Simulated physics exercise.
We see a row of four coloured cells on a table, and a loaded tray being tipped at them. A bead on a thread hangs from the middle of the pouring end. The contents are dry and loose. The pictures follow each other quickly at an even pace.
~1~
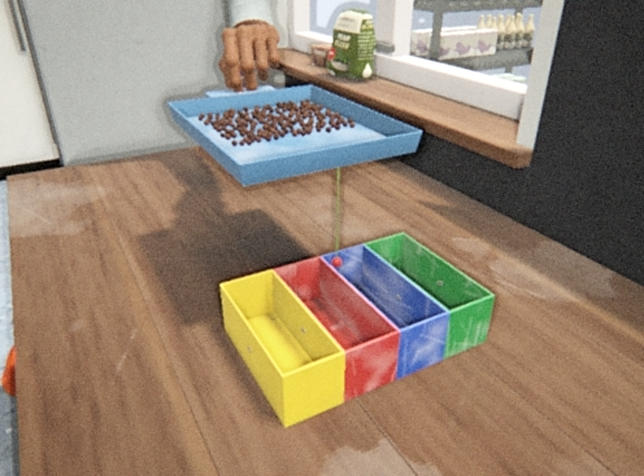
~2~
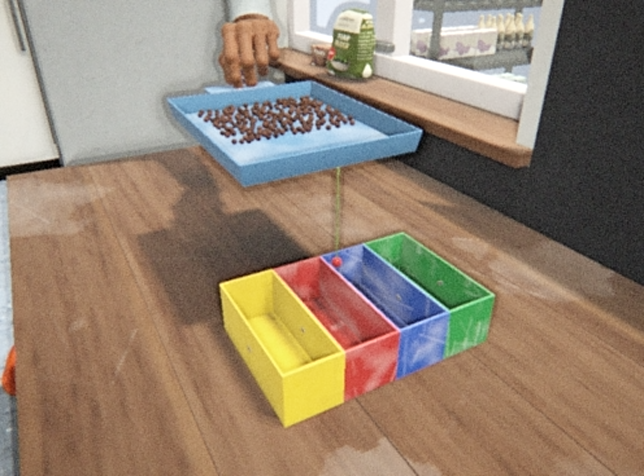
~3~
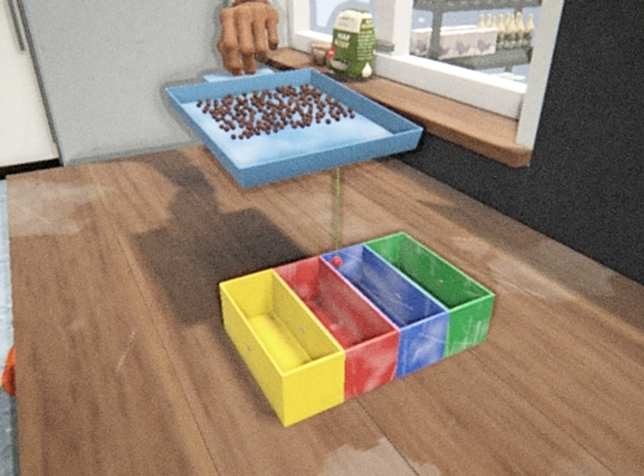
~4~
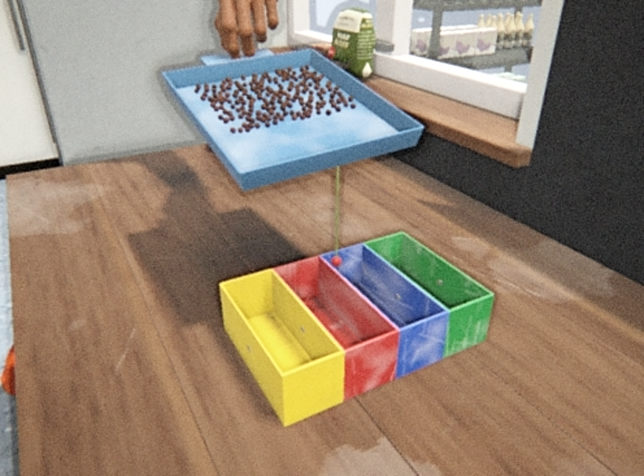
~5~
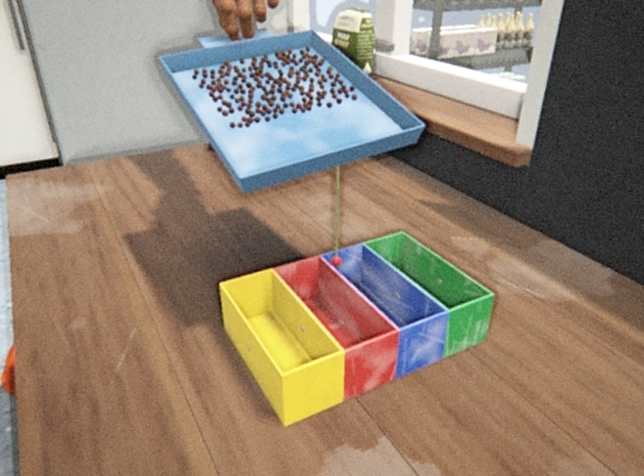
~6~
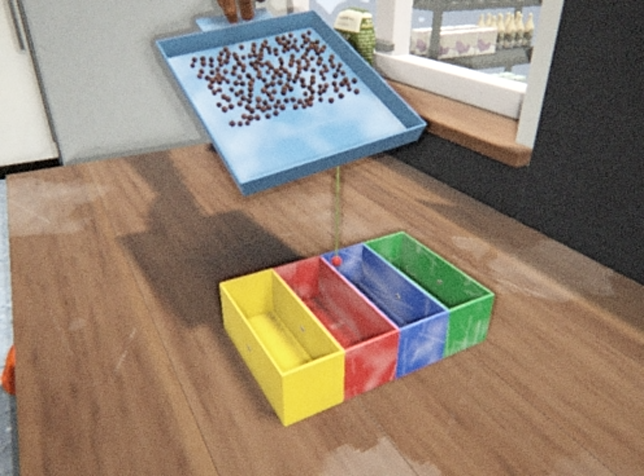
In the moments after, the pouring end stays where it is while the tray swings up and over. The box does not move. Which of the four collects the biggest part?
Most goes to the yellow cell.
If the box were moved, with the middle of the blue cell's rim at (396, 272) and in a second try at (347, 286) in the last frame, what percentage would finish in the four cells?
Near 50 % and 100 %.
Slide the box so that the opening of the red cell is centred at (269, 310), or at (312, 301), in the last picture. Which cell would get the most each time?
First the red cell, then the yellow cell.
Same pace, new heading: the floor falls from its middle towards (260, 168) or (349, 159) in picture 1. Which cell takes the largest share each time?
In turn: Yellow; green.
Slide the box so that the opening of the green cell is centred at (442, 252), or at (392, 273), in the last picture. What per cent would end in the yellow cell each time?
About 20 and 40 per cent.
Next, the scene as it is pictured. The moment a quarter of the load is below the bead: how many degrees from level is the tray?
At some 75 degrees.
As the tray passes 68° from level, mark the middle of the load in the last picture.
At about (276, 193).
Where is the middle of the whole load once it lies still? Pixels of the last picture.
Around (281, 365).
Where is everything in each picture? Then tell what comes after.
The first picture shows corners of the pouring end at (242, 163) and (417, 131), level; middle of the load at (277, 119), allspice berries; bead on its thread at (337, 263); yellow cell at (314, 385); red cell at (371, 362); blue cell at (422, 341); green cell at (469, 322).
The second picture shows corners of the pouring end at (242, 163) and (417, 130), level; middle of the load at (277, 116).
The third picture shows corners of the pouring end at (242, 166) and (417, 128), tipped barely, lowest at the left corner; middle of the load at (276, 107).
The fourth picture shows corners of the pouring end at (243, 170) and (418, 126), tipped a little, lowest at the left corner; middle of the load at (276, 93).
The fifth picture shows corners of the pouring end at (243, 174) and (420, 124), tipped clearly, lowest at the left corner; middle of the load at (276, 81).
The sixth picture shows corners of the pouring end at (243, 179) and (421, 123), tipped clearly, lowest at the left corner; middle of the load at (276, 71), nearly all on the move; yellow cell at (314, 383); red cell at (371, 361); blue cell at (422, 340); green cell at (468, 321).
Soon after the last picture, tray tipped steeply; about two thirds on the tray; a small part in the yellow cell; about a third falling or outside the box.
A little later, tray tipped past a quarter turn; about a quarter on the tray; about half in the yellow cell; a small part in the red cell; a stray few in the blue cell; about a quarter falling or outside the box.
Later still, tray tipped past a quarter turn; most in the yellow cell; a small part in the red cell; a stray few in the blue cell; a small part falling or outside the box.
At rest, tray tipped past a quarter turn; most in the yellow cell; a small part in the red cell; a stray few in the blue cell; none in the green cell; a small part outside the box.
